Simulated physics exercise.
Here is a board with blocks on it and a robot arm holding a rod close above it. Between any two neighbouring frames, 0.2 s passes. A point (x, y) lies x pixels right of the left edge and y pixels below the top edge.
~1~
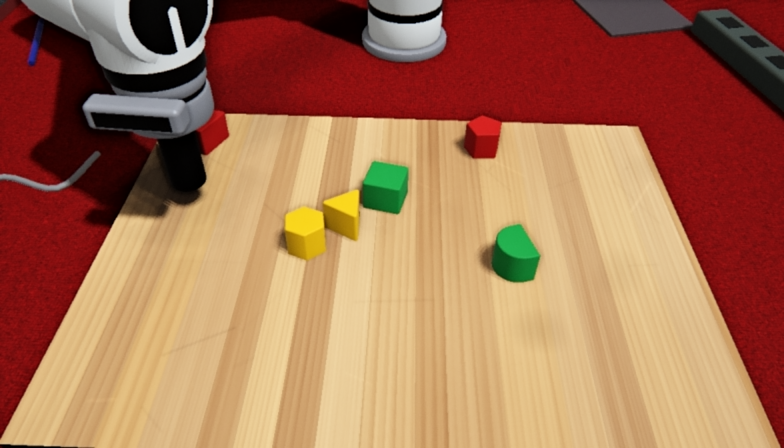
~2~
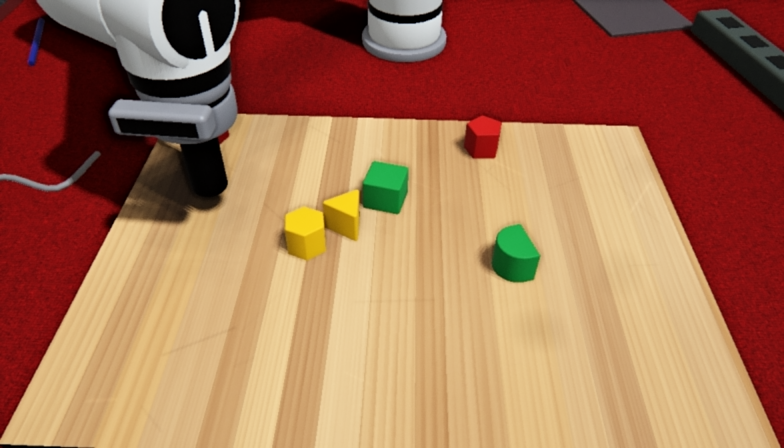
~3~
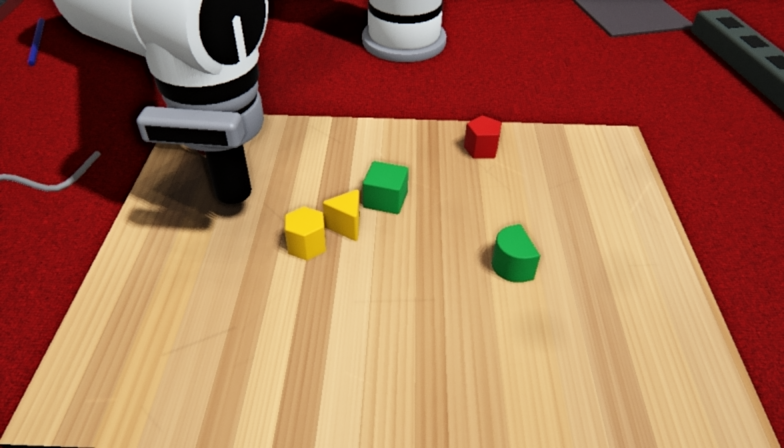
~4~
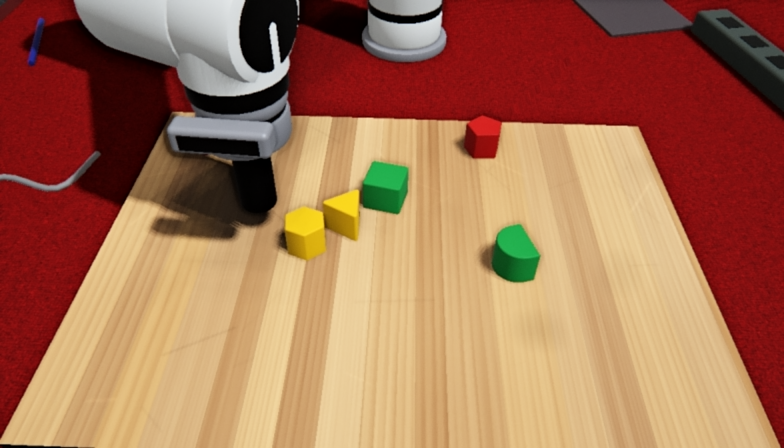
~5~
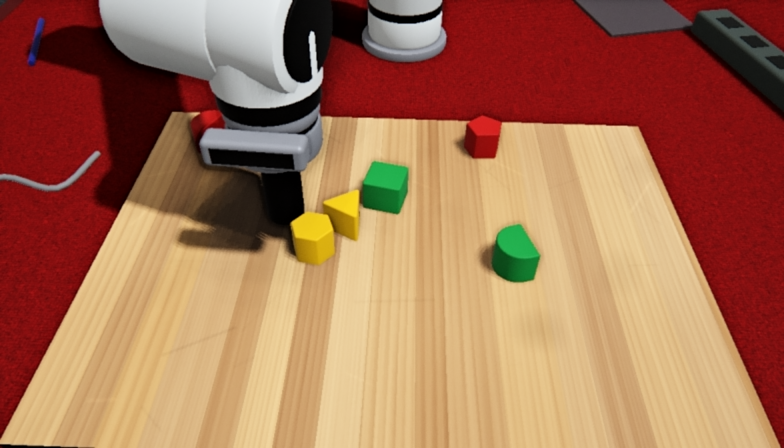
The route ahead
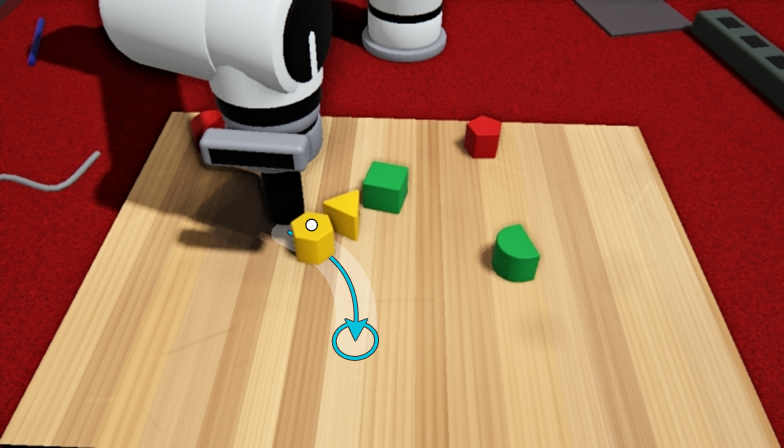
A white and black robot arm holds a dark rod over a pale wooden board on red cloth, seen from above at a fixed angle. Two yellow blocks and a green one cluster near the middle, with a green D-shaped block to the right and red blocks along the far side. The rod glides rightward and slightly nearer, then nudges the yellow hexagonal block slightly right.
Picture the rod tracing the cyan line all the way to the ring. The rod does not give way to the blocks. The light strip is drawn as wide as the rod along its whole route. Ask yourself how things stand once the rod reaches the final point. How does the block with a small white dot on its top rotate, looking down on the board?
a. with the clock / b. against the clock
That would be b.
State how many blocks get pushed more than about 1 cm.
In total, one block gets moved by over 1 cm.
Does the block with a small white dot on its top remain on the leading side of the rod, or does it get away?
That block drops off.
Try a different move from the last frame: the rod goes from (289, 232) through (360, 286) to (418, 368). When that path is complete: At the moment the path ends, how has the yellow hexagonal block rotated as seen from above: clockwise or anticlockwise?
If we look at it from overhead, the yellow hexagonal block pivots counter-clockwise.
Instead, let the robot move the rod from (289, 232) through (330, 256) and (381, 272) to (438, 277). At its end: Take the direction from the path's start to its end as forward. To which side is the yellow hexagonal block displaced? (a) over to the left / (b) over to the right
b
Drawn move, from (289, 232) by way of (329, 256) and (353, 293) to (355, 340); the dot is on the yellow hexagonal block.
On the path given first. One third of the way, rod at (329, 239); yellow hexagonal block at (355, 252).
Two thirds of the way, rod at (352, 275); yellow hexagonal block at (390, 281), turned 25° anticlockwise.
At the end, rod at (355, 323); yellow hexagonal block at (398, 288), turned 45° anticlockwise; yellow three-sided block still.
